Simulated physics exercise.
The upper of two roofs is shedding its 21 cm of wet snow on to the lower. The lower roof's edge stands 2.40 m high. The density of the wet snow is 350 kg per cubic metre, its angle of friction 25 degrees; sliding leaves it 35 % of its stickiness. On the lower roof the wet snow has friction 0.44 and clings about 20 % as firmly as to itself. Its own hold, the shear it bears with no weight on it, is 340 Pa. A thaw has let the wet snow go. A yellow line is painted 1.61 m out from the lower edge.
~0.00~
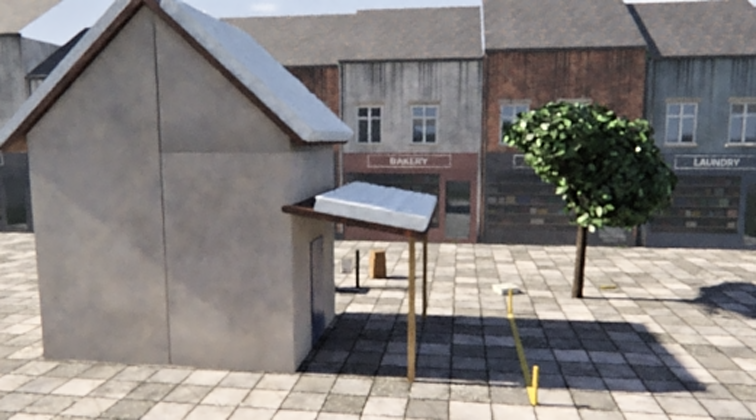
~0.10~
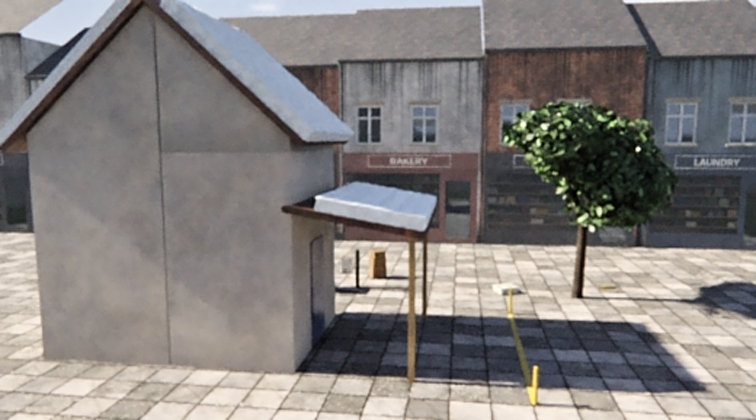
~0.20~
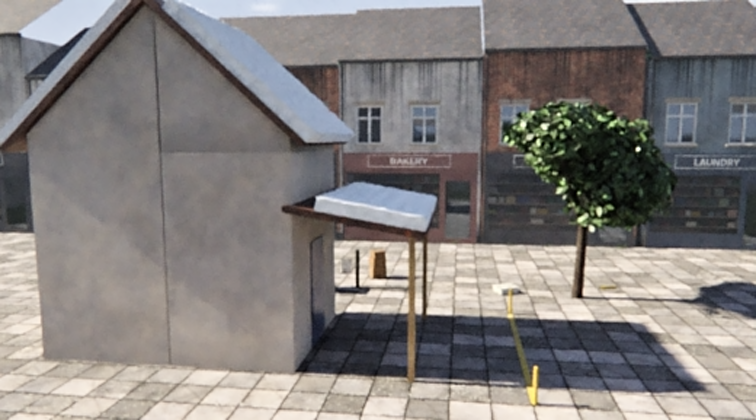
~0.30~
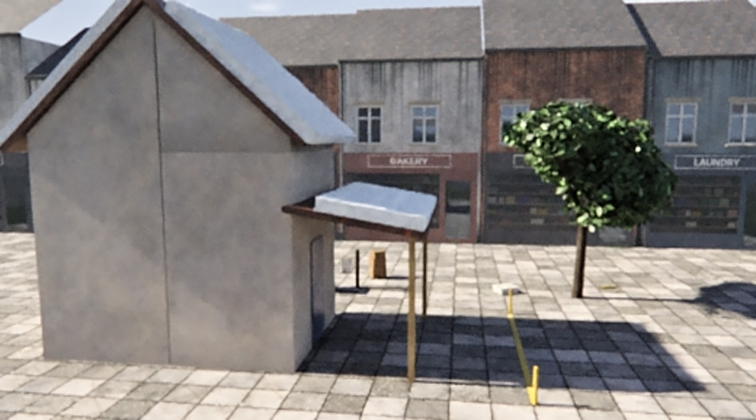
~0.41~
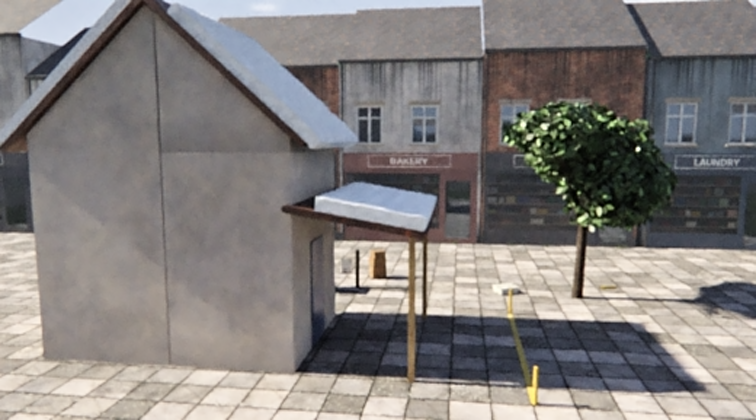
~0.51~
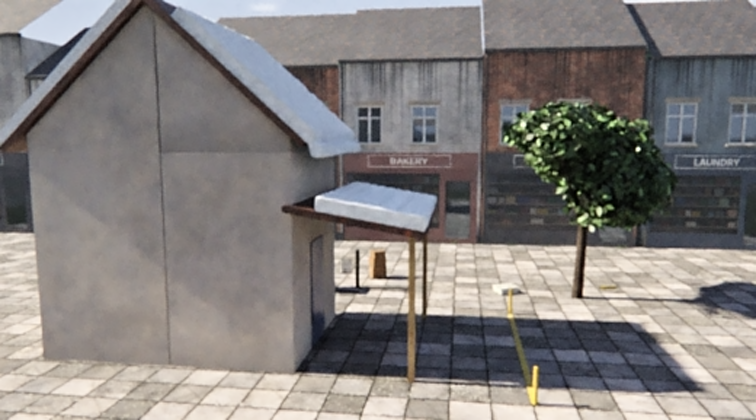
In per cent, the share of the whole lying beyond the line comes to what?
It comes to some 9 %.
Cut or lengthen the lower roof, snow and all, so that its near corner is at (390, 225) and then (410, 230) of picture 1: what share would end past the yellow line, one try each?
In that order: 20 %, 12 %.
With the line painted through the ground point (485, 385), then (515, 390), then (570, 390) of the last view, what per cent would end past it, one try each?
In that order: 22 %, 14 %, 2 %.
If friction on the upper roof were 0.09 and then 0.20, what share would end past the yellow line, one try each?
In that order: 40 %, 35 %.
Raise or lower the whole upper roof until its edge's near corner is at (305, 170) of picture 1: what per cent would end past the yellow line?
In that case some 0 per cent.
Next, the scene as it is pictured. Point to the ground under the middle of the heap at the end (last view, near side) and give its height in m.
Near (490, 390), some 0.3 m high.
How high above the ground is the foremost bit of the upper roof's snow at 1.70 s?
About 2.8 m.
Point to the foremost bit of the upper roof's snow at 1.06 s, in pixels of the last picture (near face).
Around (358, 199).
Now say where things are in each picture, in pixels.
Front end of the wet snow at (306, 140), in the first picture.
Front end of the wet snow at (306, 134), its middle shifted 10 mm, in the second picture.
Front end of the wet snow at (308, 136), its middle shifted 3.9 cm, 1 % of it past the upper edge, in one piece, in the third picture.
Front end of the wet snow at (310, 134), its middle shifted 8.7 cm, 3 % of it past the upper edge, in one piece, in the fourth picture.
Front end of the wet snow at (314, 132), its middle shifted 16 cm, 5 % of it past the upper edge, in one piece, in the fifth picture.
Front end of the wet snow at (319, 142), its middle shifted 25 cm, 8 % of it past the upper edge, cracking, in the sixth picture.
By 1.06 s, none is below the lower edge and 0 % is past the line.
By 1.70 s, none is below the lower edge and 0 % is past the line.
By 2.35 s, 10 % is below the lower edge and 0 % is past the line.
By 3.00 s, 37 % is below the lower edge and 6 % is past the line.
By 4.30 s, at the end, 39 % is below the lower edge and 9 % is past the line.
